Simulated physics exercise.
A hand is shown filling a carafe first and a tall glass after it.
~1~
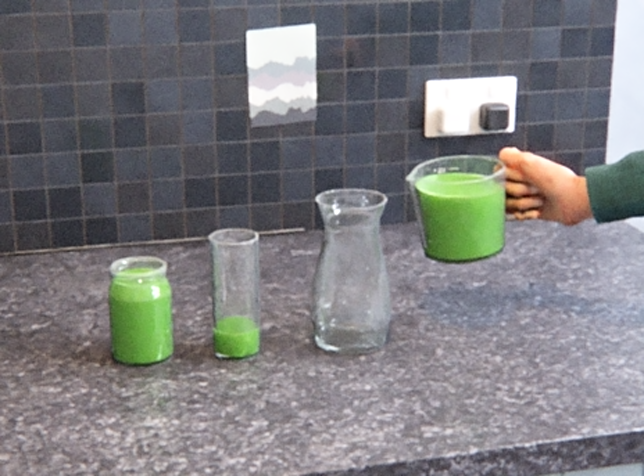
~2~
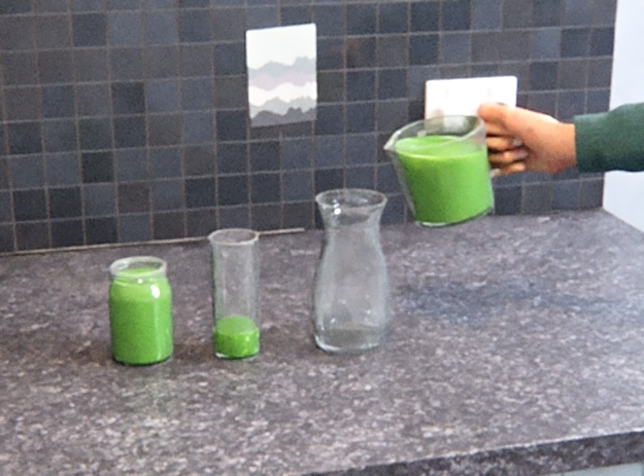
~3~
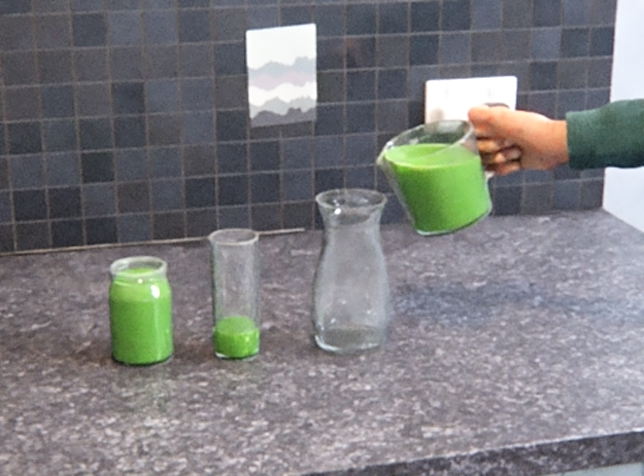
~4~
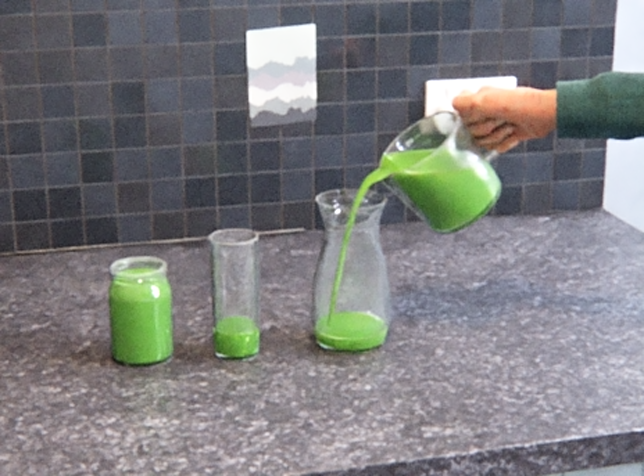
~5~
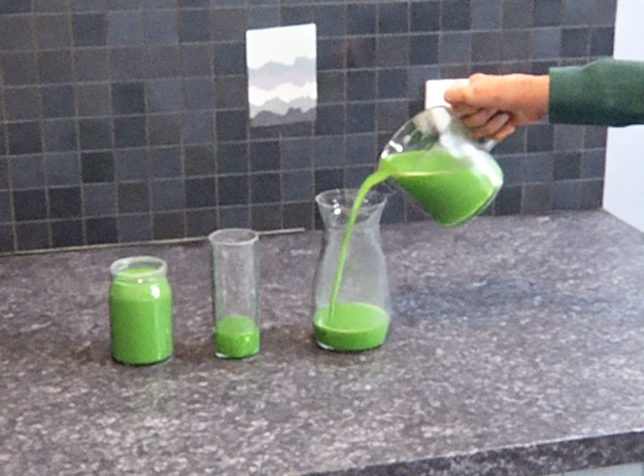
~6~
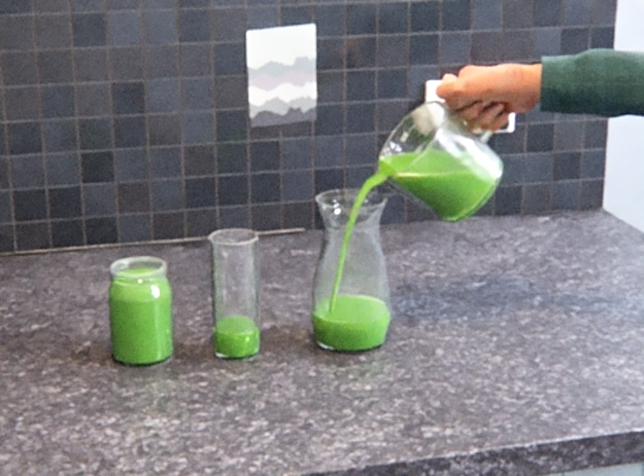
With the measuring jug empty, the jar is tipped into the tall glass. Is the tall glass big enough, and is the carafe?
Outcome: I reckon the tall glass lacks the space. I reckon the carafe has enough space.
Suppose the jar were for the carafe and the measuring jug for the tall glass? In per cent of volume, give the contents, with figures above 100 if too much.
Load vs capacity: 40 % first, then 220 %.
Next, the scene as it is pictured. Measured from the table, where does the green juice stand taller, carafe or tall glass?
It stands higher in the tall glass on the left.
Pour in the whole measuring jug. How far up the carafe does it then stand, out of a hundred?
55 %.
Next, the carafe is about a third full.
After that, the carafe is about half full.
Finally, the tall glass is full to the brim with a puddle round it; the carafe is about half full.
